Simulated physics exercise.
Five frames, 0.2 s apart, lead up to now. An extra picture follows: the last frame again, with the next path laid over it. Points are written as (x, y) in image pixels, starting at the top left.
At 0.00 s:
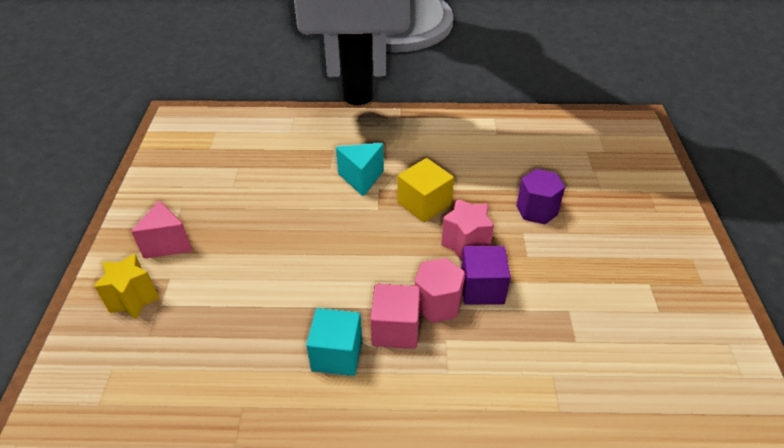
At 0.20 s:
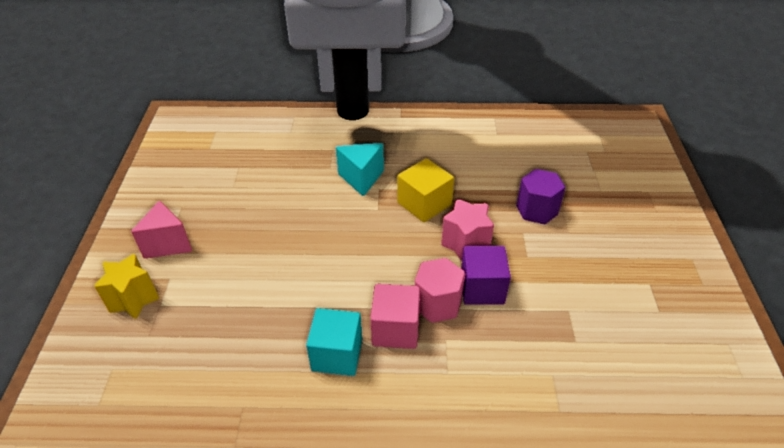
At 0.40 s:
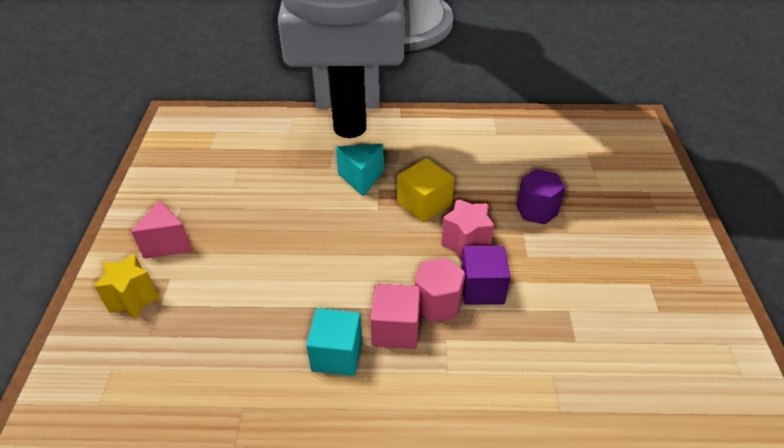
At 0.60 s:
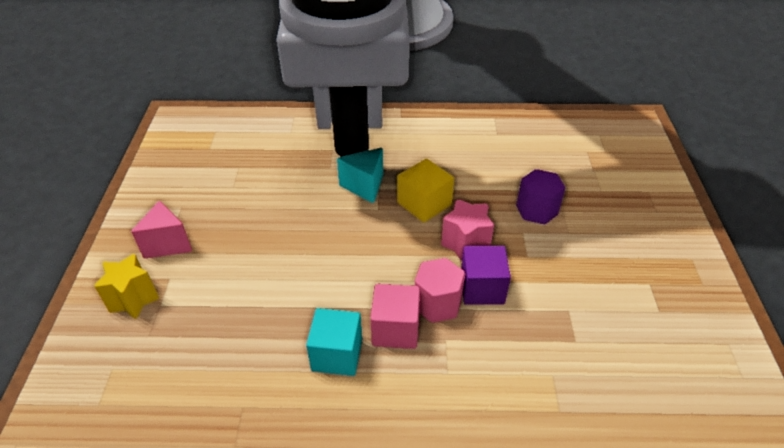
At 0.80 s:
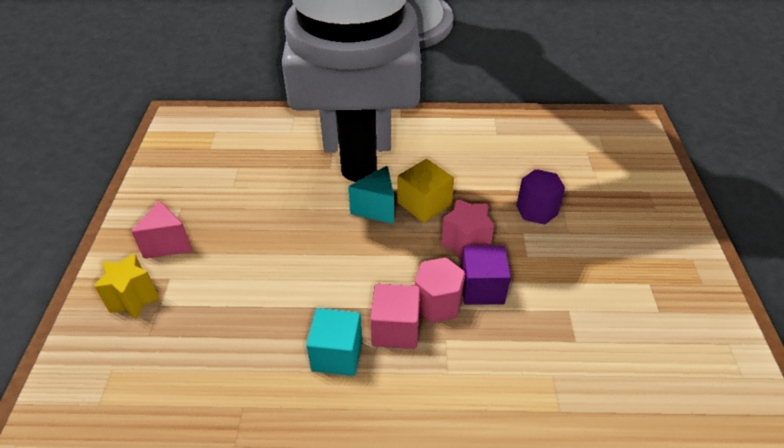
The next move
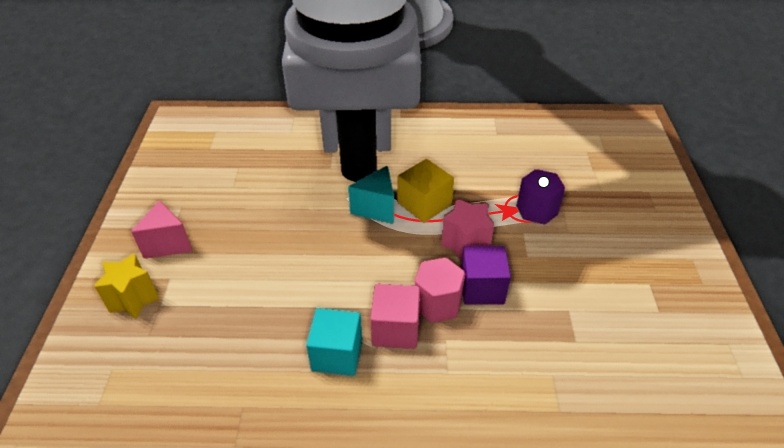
At first, a robot arm's black stick hovers at the far edge of a wooden board scattered with colourful blocks. It moves toward the viewer until it meets the turquoise triangle, then pushes it a short way nearer and slightly right, turning it, while the other blocks stay still.
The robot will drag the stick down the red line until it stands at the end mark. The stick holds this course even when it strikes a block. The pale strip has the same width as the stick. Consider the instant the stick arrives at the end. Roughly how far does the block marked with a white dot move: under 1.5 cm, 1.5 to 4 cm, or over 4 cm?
That one ends up 1.5 to 4 cm from where it is now.
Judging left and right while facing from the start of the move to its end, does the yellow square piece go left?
Yes
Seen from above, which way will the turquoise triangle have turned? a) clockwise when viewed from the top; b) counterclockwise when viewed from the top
Letter a.
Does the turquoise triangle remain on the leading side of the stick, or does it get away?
The stick has moved past the turquoise triangle by the time the path ends.
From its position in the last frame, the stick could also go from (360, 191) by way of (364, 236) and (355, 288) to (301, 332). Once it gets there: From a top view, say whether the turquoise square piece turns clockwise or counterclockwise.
It goes round opposite to clock hands.
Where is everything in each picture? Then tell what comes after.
The first picture shows stick tip at (358, 97); block tops, turquoise triangle at (360, 152); yellow square piece at (426, 175); pink star at (470, 215); purple six-sided block at (544, 182).
The second picture shows stick at (353, 111); blocks unchanged.
The third picture shows stick at (350, 129); blocks unchanged.
The fourth picture shows stick at (352, 148); turquoise triangle at (364, 159).
The fifth picture shows stick at (359, 171); turquoise triangle at (376, 182); yellow square piece at (426, 175); pink star at (470, 215); purple six-sided block at (544, 182).
Path on the board, from (360, 191) by way of (405, 218) and (465, 217) to (524, 208); the dot is on the purple six-sided block.
The first path, step by step. One third of the way, stick at (405, 198); turquoise triangle at (412, 214), turned 35° clockwise; yellow square piece at (436, 174).
Two thirds of the way, stick at (468, 197); turquoise triangle at (415, 217), turned 45° clockwise; yellow square piece at (462, 163), turned 55° anticlockwise; pink star at (482, 215), turned 45° clockwise.
At the end, stick at (529, 188); turquoise triangle at (415, 217), turned 45° clockwise; yellow square piece at (463, 162), turned 60° anticlockwise; pink star at (485, 215), turned 60° clockwise; purple six-sided block at (568, 181).
